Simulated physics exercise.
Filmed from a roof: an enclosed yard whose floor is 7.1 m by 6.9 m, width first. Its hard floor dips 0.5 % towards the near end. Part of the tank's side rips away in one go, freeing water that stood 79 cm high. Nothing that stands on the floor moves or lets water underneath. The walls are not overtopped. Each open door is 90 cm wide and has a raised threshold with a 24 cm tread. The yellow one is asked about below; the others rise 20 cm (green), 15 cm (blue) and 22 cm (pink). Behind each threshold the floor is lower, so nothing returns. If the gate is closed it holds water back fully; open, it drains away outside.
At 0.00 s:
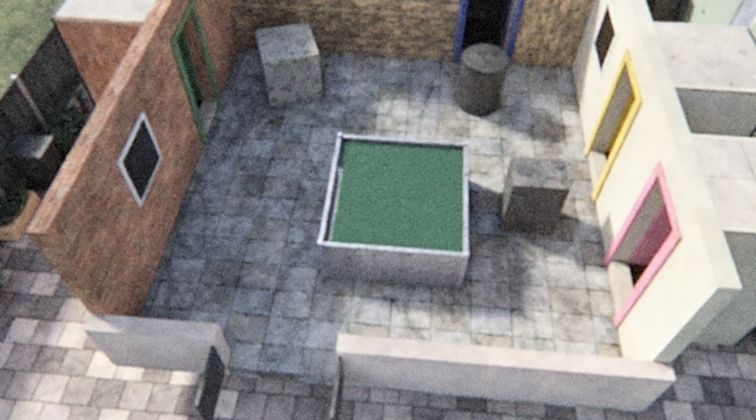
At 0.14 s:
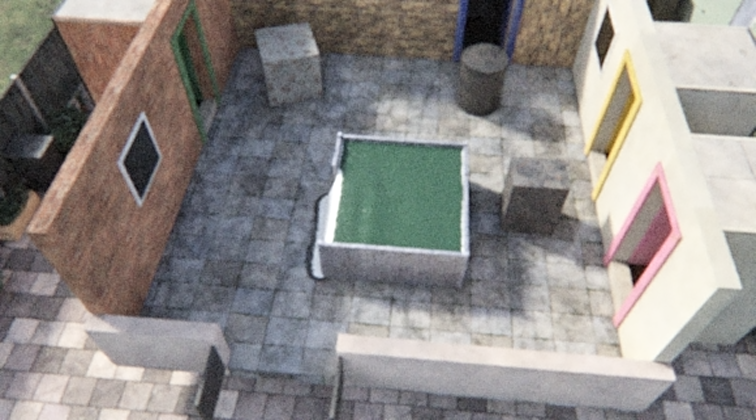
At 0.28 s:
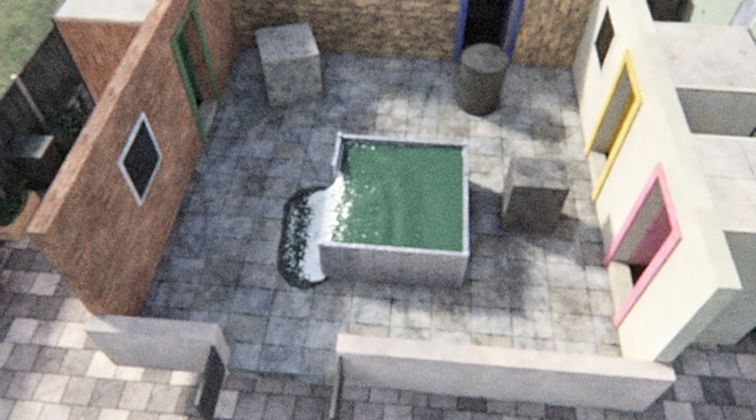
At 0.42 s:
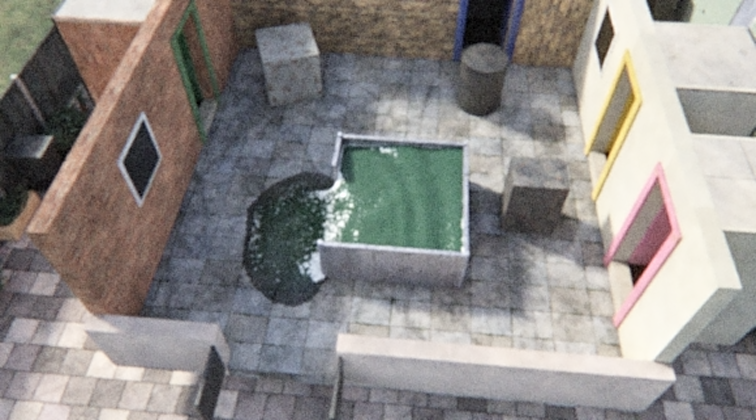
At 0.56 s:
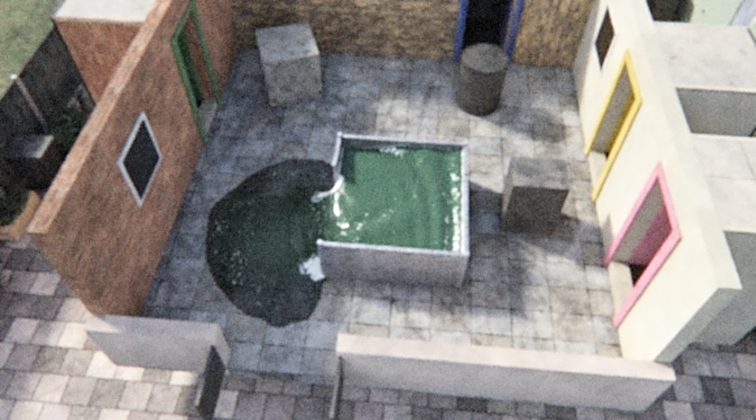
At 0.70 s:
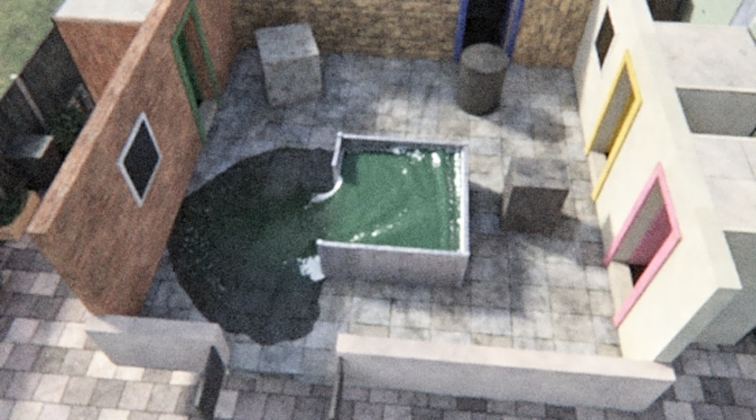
In this clip, a square tank of green water stands in a paved, walled yard until its left side breaks open, and water pours out, spreading leftward across the paving in a widening dark pool while the tank's surface ripples.
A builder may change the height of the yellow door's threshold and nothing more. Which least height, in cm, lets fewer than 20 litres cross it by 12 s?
At least 7 cm or so.
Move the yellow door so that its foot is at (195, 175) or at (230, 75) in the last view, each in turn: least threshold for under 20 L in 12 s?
About 28 and 17 cm.
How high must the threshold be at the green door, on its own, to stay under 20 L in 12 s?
About 10.5 cm at green.
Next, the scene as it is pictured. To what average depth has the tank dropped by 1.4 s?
Roughly 47 cm on average.
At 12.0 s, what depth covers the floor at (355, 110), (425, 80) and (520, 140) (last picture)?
About 4, 7 and 10 cm.
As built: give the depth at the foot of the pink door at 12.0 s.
About 8.5 cm.
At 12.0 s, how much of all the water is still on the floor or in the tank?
Roughly 82 in a hundred.
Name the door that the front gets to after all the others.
It is the yellow one.
After 1.4 s water covers 25 % of the floor, deepest (48 cm) near (130, 342); it has not reached the yellow door.
After 3.0 s water covers 35 % of the floor, deepest (40 cm) near (240, 49); it has not reached the yellow door.
After 12.0 s water covers 95 % of the floor, deepest (12 cm) near (570, 69); 9 cm at the yellow door, 0 litres in over its 18 cm threshold.
At the yellow door as built, the water arrived by 6.9 s and peaked near 13 cm at 8.6 s.
With a threshold of 6 cm, 33 litres would have come in within the 12 s; with 8 cm, 13 litres. So under 20 litres takes about 7 cm.
